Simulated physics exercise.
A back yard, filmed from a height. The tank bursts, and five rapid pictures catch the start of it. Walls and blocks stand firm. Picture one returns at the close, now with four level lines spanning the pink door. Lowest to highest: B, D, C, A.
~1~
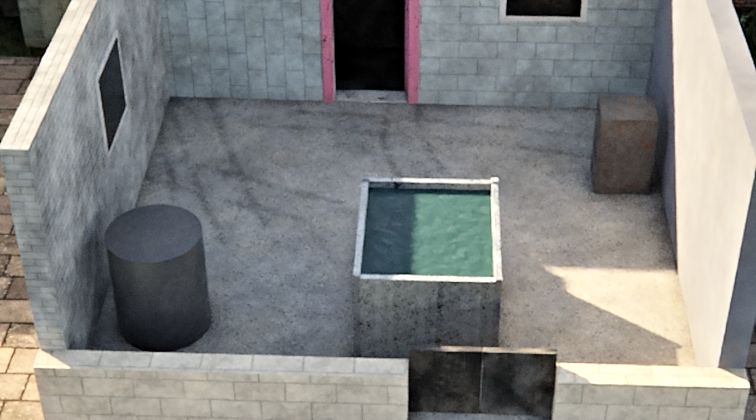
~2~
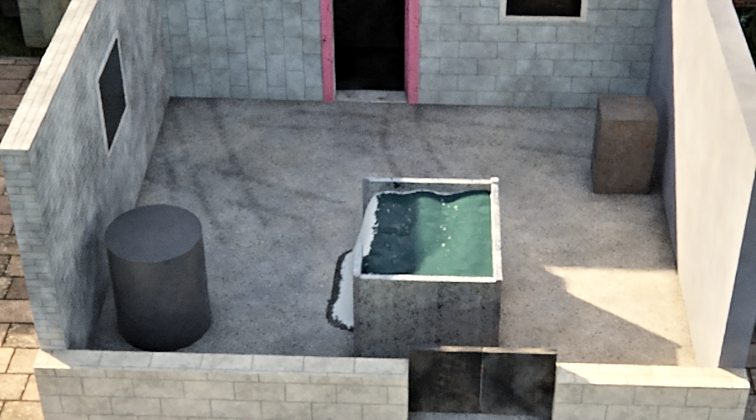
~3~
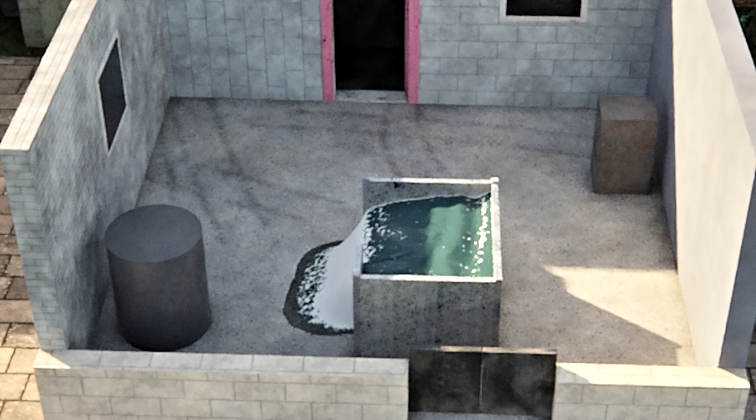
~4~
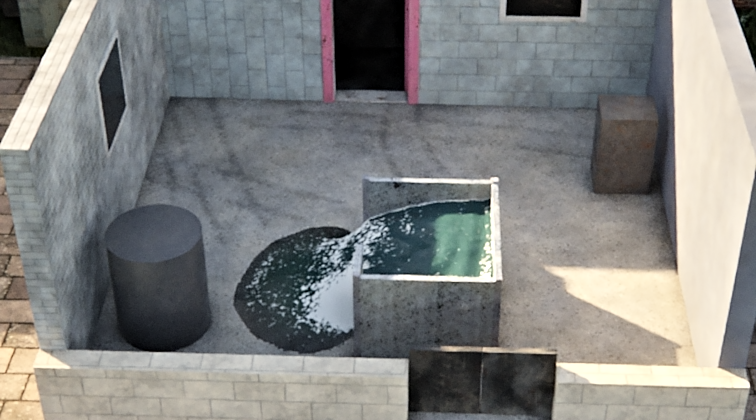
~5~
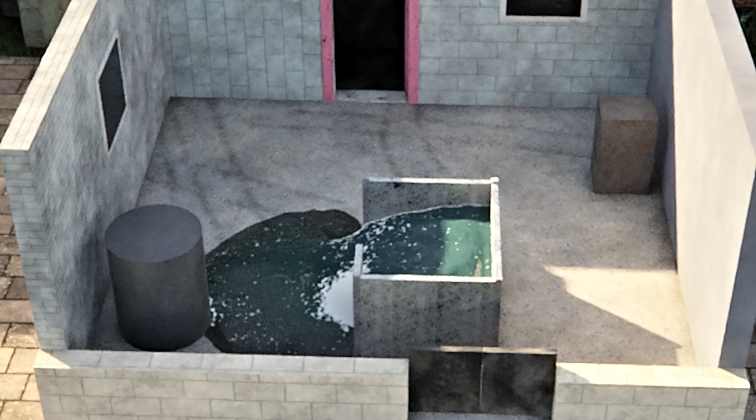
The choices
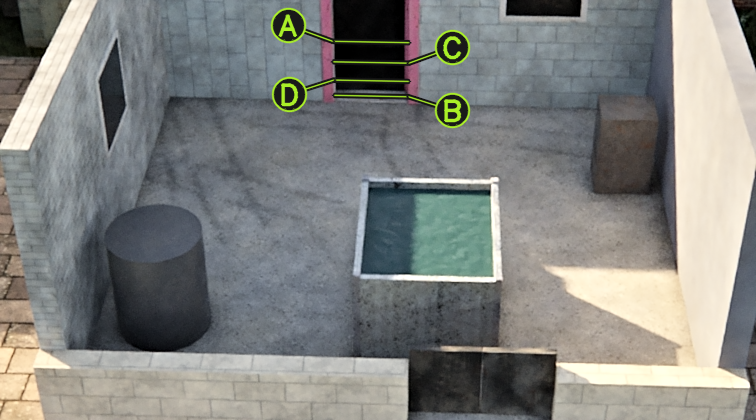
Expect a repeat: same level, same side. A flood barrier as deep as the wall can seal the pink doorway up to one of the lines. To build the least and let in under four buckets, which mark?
Go for B.
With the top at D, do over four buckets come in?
No, that is safe.
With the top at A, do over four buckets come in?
No, that is safe.
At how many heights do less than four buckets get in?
All of the four.
In lime, A at (370, 42); B at (371, 96); C at (371, 62); D at (371, 80); from the bottom up B, D, C, A.
If A is chosen, nothing gets over.
If B is chosen, nothing gets over.
If C is chosen, nothing gets over.
If D is chosen, nothing gets over.
